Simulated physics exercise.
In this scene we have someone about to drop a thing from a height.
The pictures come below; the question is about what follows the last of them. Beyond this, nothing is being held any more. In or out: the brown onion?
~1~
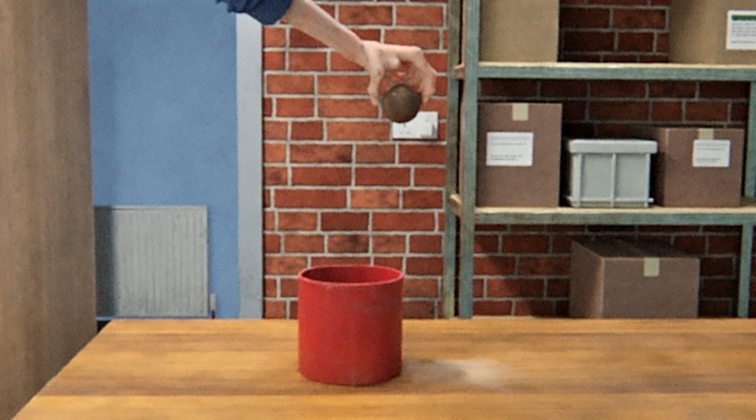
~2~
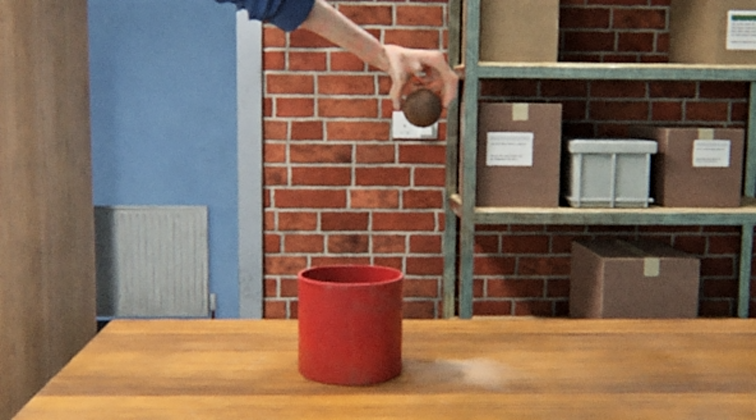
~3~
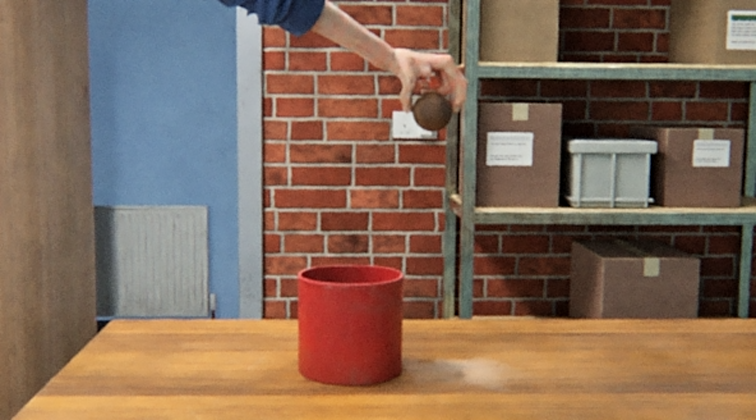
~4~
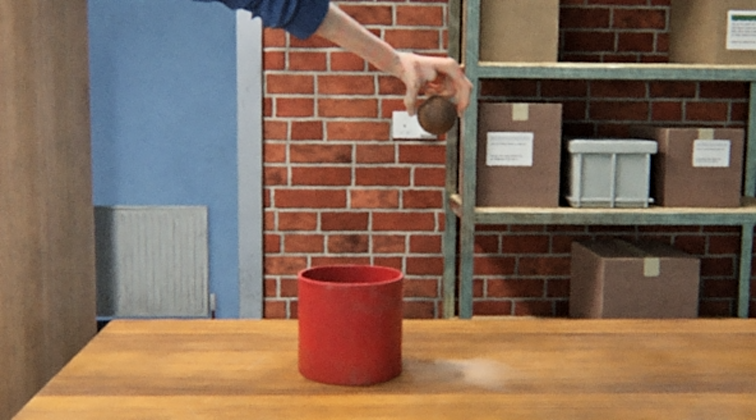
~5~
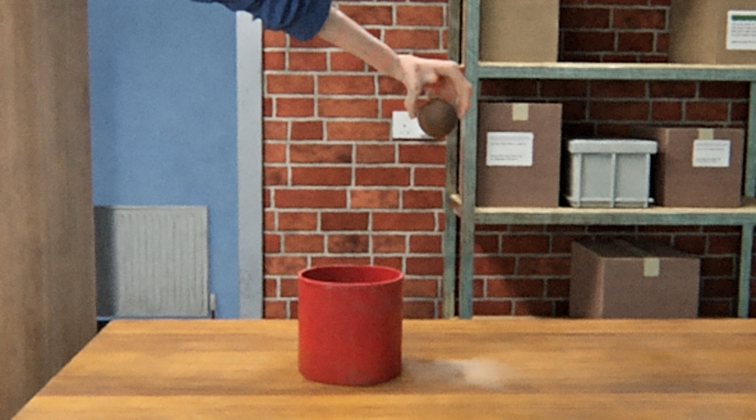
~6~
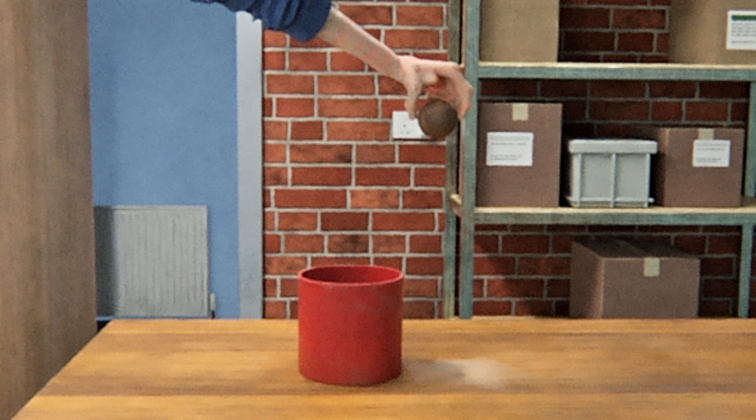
It winds up out.
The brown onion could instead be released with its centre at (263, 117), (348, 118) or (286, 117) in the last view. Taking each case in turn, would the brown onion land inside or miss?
Falls outside, lands in it, falls outside.
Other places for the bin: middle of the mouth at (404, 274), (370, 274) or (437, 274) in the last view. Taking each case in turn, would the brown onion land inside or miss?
First it gets in, next it goes wide, finally it gets in.
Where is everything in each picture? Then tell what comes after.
Still on the way; brown onion (401, 104); bin (351, 322), in the first picture.
Still on the way; brown onion (422, 108); bin (351, 322), in the second picture.
Still on the way; brown onion (432, 112); bin (351, 322), in the third picture.
Still on the way; brown onion (437, 115); bin (351, 322), in the fourth picture.
Still on the way; brown onion (437, 118); bin (351, 322), in the fifth picture.
In place, still held; brown onion (437, 119); bin (351, 322), in the sixth picture.
Then, 0.22 s later than the last frame, brown onion dropping near (436, 211).
When it is over, the brown onion falls beside it, near (433, 351).
